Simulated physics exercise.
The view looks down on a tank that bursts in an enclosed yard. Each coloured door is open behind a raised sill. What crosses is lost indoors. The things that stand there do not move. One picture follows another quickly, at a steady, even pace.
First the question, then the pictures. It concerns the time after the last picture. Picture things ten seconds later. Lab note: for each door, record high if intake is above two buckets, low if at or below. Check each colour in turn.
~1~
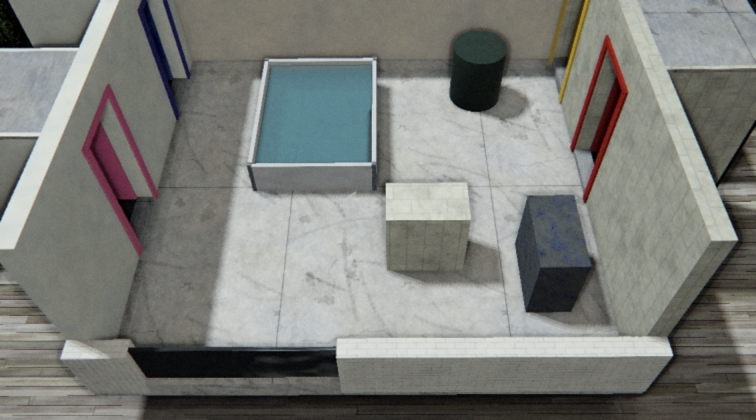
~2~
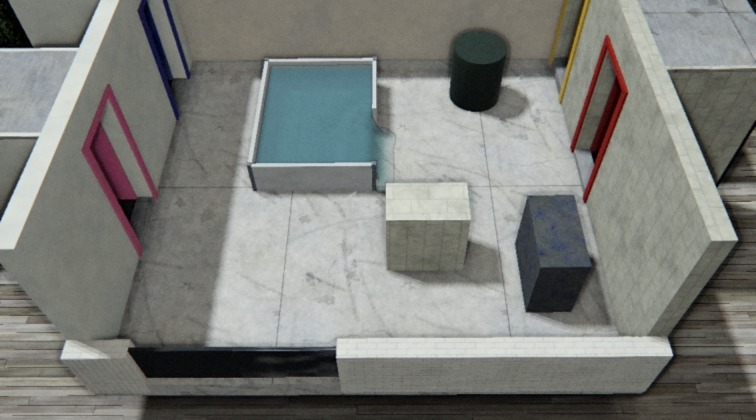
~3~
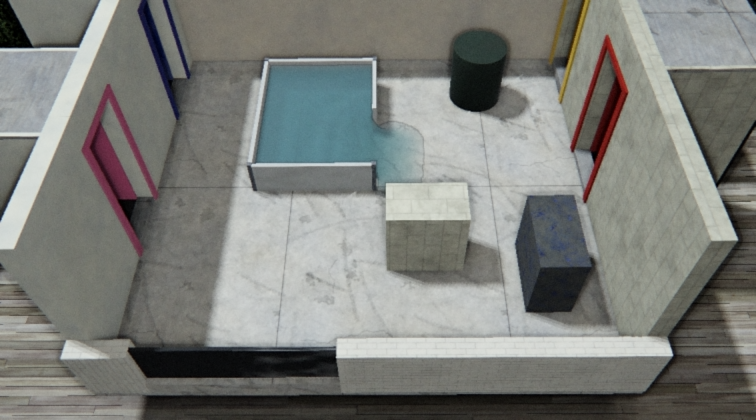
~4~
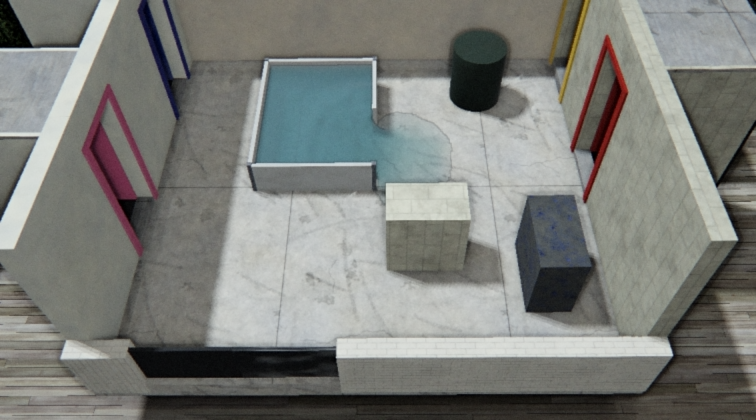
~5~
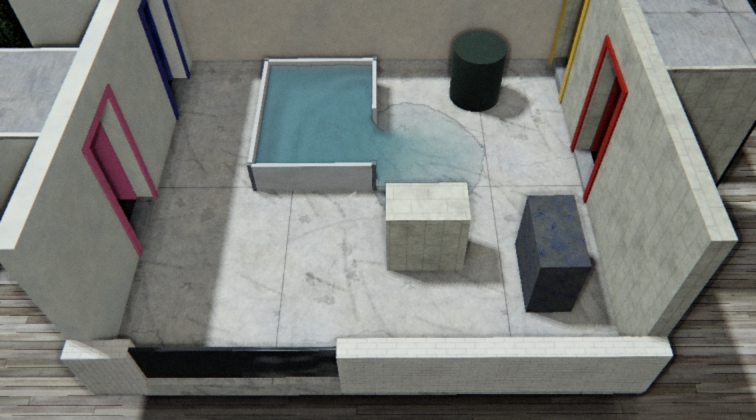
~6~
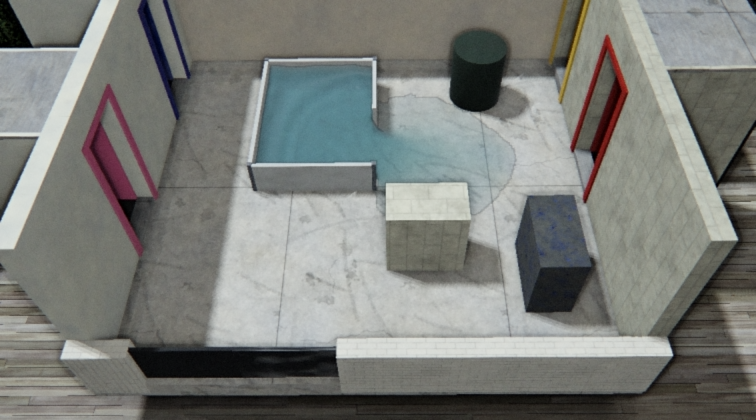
Red door: High; yellow door: Low; blue door: Low; pink door: Low.
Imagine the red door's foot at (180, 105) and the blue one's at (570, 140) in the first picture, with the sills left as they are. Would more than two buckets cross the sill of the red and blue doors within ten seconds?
The red one does not overflow, while the blue one overflows.
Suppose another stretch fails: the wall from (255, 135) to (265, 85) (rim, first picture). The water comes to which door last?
It's the red door that comes last.
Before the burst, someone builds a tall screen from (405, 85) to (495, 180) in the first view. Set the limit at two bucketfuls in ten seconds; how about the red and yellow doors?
The red one falls short, the yellow one falls short.
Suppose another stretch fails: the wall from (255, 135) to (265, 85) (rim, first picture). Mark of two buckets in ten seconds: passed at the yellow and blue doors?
Result - yellow: Below the limit; blue: Above the limit.
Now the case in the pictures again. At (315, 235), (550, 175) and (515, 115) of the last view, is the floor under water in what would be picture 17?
As listed, the points end up high and dry, soaked and soaked.
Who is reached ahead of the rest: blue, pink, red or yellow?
It's the one in red.
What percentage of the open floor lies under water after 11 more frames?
Near 30 in a hundred.
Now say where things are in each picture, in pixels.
In the first picture, still water in the tank at (317, 112).
In the second picture, the front is at (383, 131), out from the gap at (373, 151).
In the third picture, water pours out at (373, 153) and has run to (416, 136).
In the fourth picture, the front is at (442, 139), out from the gap at (373, 153).
In the fifth picture, the front is at (477, 149), out from the gap at (373, 153).
In the sixth picture, the front is at (508, 152), out from the gap at (373, 153).
A moment on, water covers 25 % of the floor; the red door under two buckets in, the yellow door not reached, the blue door not reached, the pink door not reached.
Next, water covers 30 % of the floor; the red door over two buckets in, the yellow door wet at the sill, nothing in, the blue door not reached, the pink door not reached.
Then, water covers 40 % of the floor; the red door far over two buckets in, the yellow door wet at the sill, nothing in, the blue door not reached, the pink door not reached.
Later, water covers 60 % of the floor; the red door far over two buckets in, the yellow door wet at the sill, nothing in, the blue door not reached, the pink door not reached.
In the end, water covers 90 % of the floor; the red door far over two buckets in, the yellow door wet at the sill, nothing in, the blue door under two buckets in, the pink door wet at the sill, nothing in.
